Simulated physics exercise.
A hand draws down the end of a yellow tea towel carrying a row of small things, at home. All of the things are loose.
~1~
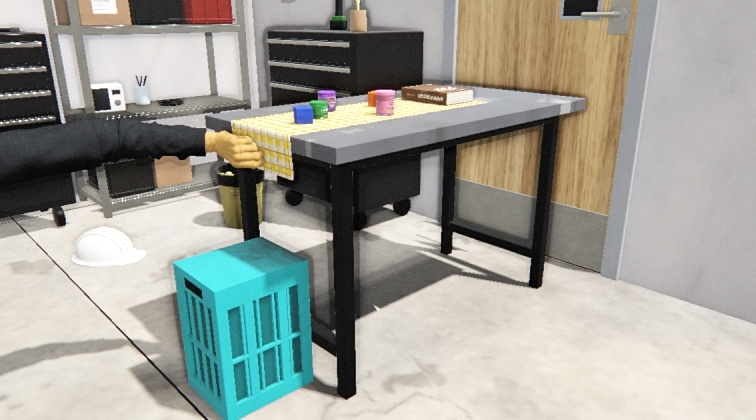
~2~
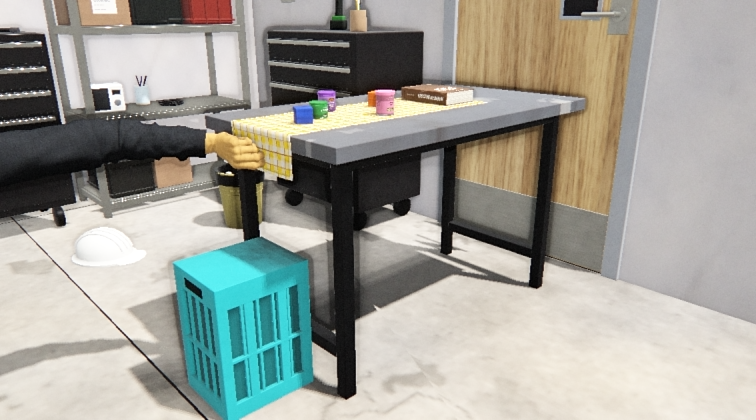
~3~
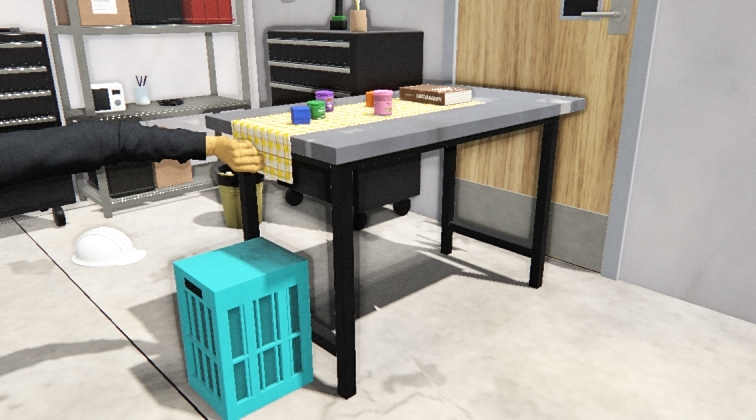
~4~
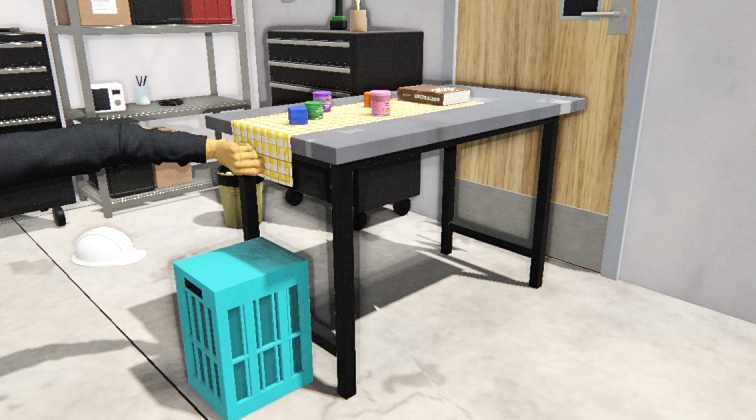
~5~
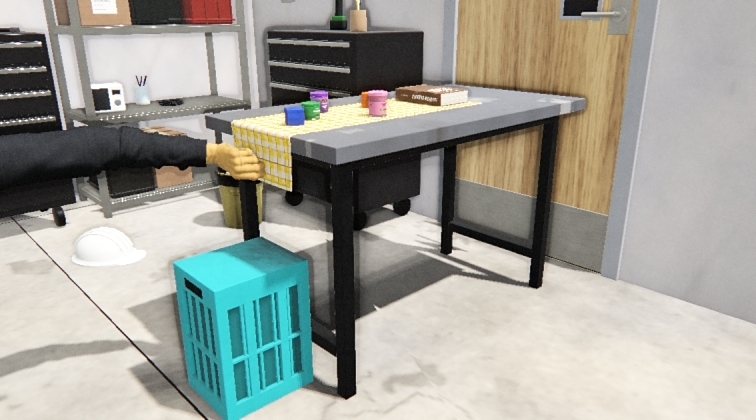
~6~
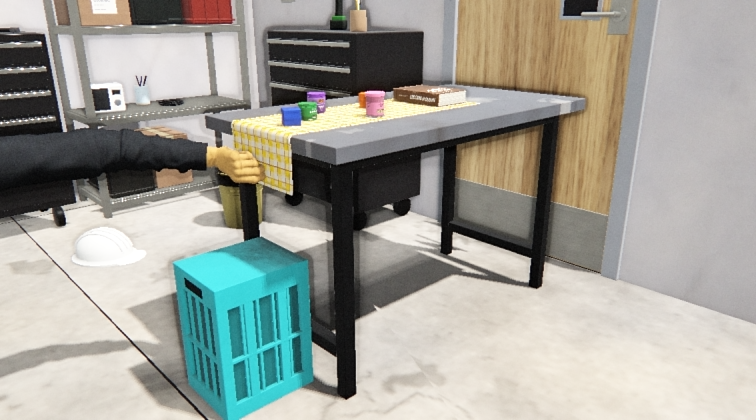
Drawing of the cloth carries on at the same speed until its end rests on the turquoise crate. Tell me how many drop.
Just two fall.
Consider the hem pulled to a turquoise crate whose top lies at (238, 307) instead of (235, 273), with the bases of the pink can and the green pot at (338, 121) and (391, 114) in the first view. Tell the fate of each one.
Outcome for the pink can: It is lost. Outcome for the green pot: It stays.
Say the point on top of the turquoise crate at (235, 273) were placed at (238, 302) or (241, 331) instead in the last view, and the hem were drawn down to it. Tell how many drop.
We'd see 3, then 4.
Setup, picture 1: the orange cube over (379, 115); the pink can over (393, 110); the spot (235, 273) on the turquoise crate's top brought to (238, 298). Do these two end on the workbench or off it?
Result: Orange cube still there, pink can still there.
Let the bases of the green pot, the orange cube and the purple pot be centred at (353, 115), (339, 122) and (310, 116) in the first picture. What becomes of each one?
Here's the result: The green pot remains in place, the orange cube leaves the top and the purple pot leaves the top.
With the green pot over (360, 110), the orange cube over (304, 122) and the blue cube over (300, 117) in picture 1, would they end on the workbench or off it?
Briefly: Green pot stays; orange cube drops; blue cube drops.
A little later, hem near (264, 214); blue cube gone.
Next, hem on the crate; blue cube and green pot gone.
When it is over, hem on the crate; blue cube and green pot gone. It carries off two.
